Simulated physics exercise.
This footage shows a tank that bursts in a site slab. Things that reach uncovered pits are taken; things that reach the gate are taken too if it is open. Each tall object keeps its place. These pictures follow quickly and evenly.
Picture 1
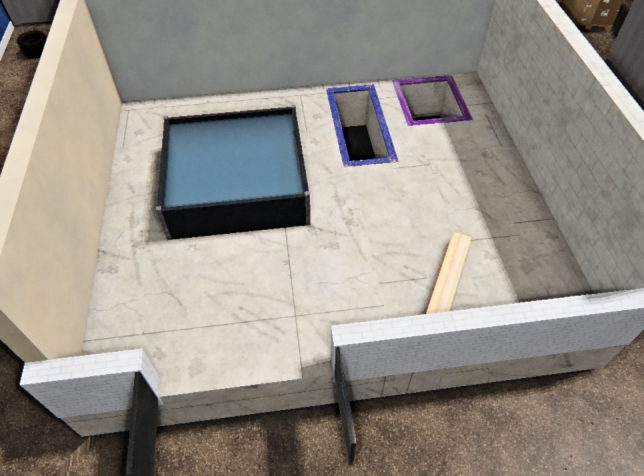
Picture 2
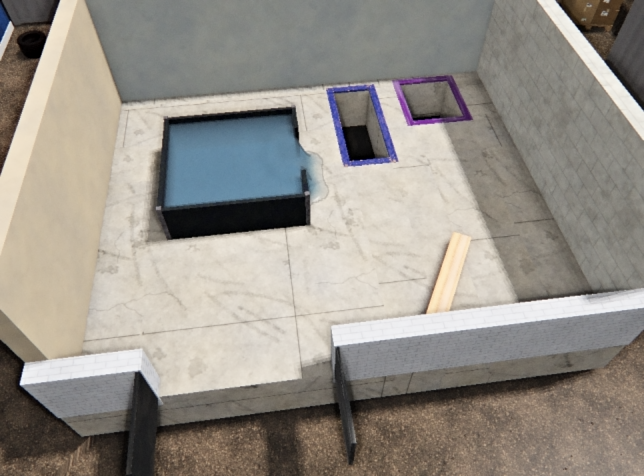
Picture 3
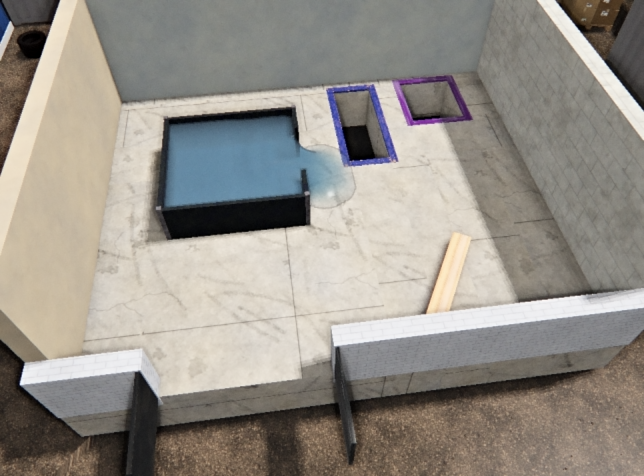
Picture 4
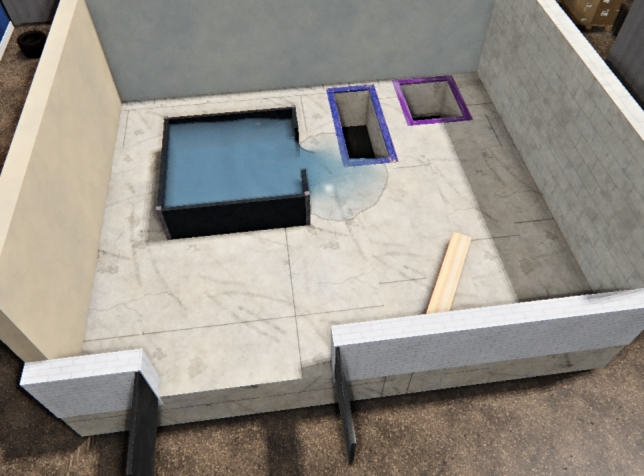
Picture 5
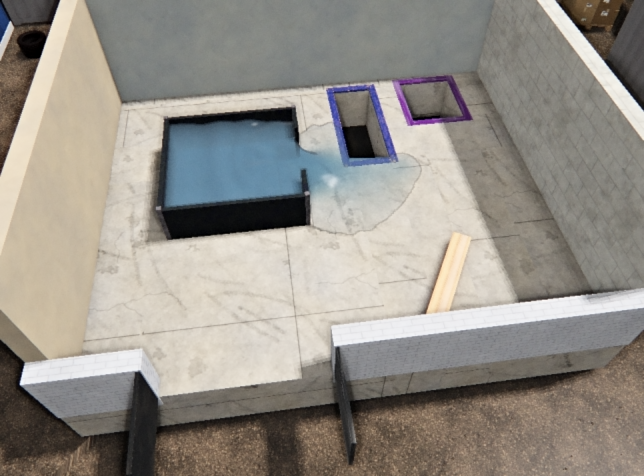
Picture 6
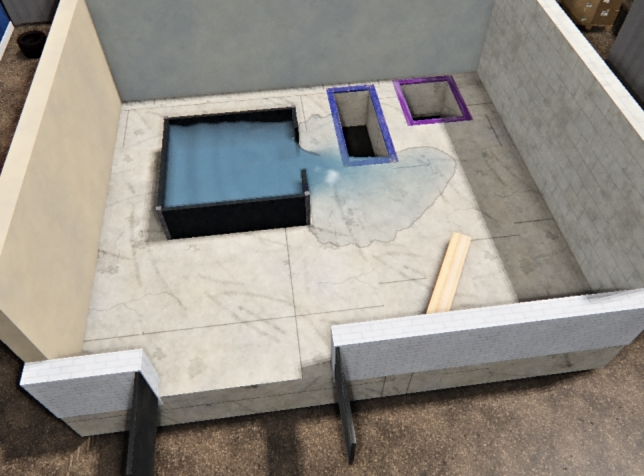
To begin with, a black-walled tank of blue water sits still on a pale walled slab, near blue-rimmed and purple-rimmed pits and a wooden plank. A gap opens in its right side and water pours out, spreading rightward across the floor in a widening puddle past the blue-rimmed pit's near edge.
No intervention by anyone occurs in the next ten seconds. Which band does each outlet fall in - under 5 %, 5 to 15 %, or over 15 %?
In order: The gate will likely win a minor part below five per cent; the purple pit will likely win a middling part of five to fifteen per cent; the blue pit will likely win a major part beyond fifteen per cent.
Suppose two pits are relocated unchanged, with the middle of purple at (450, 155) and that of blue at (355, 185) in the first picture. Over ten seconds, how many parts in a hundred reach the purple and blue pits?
For purple, 0 in a hundred; for blue, 80 in a hundred.
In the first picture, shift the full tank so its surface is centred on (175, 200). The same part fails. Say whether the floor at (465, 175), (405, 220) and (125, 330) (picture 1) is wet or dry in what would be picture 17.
Soaked - soaked - unflooded.
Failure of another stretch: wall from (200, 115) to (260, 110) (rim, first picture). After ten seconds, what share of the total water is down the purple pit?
In percent, purple takes 4.
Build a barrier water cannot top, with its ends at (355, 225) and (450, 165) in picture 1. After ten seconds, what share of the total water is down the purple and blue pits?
Purple 25 %, blue 40 %.
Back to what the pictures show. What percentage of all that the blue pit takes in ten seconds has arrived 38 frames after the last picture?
Near 80 in a hundred.
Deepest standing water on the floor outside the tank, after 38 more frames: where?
Look near (453, 326).
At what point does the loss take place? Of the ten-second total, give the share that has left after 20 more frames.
My figure: 45 percent.
A moment on, water covers 20 % of the floor; the gate 0 %, the purple pit 0 %, the blue pit 8 %.
Next, water covers 25 % of the floor; the gate 0 %, the purple pit 0 %, the blue pit 14 %.
Then, water covers 35 % of the floor; the gate 0 %, the purple pit 1 %, the blue pit 21 %.
Later, water covers 45 % of the floor; the gate 0 %, the purple pit 5 %, the blue pit 28 %.
In the end, water covers 50 % of the floor; the gate 1 %, the purple pit 12 %, the blue pit 34 %.
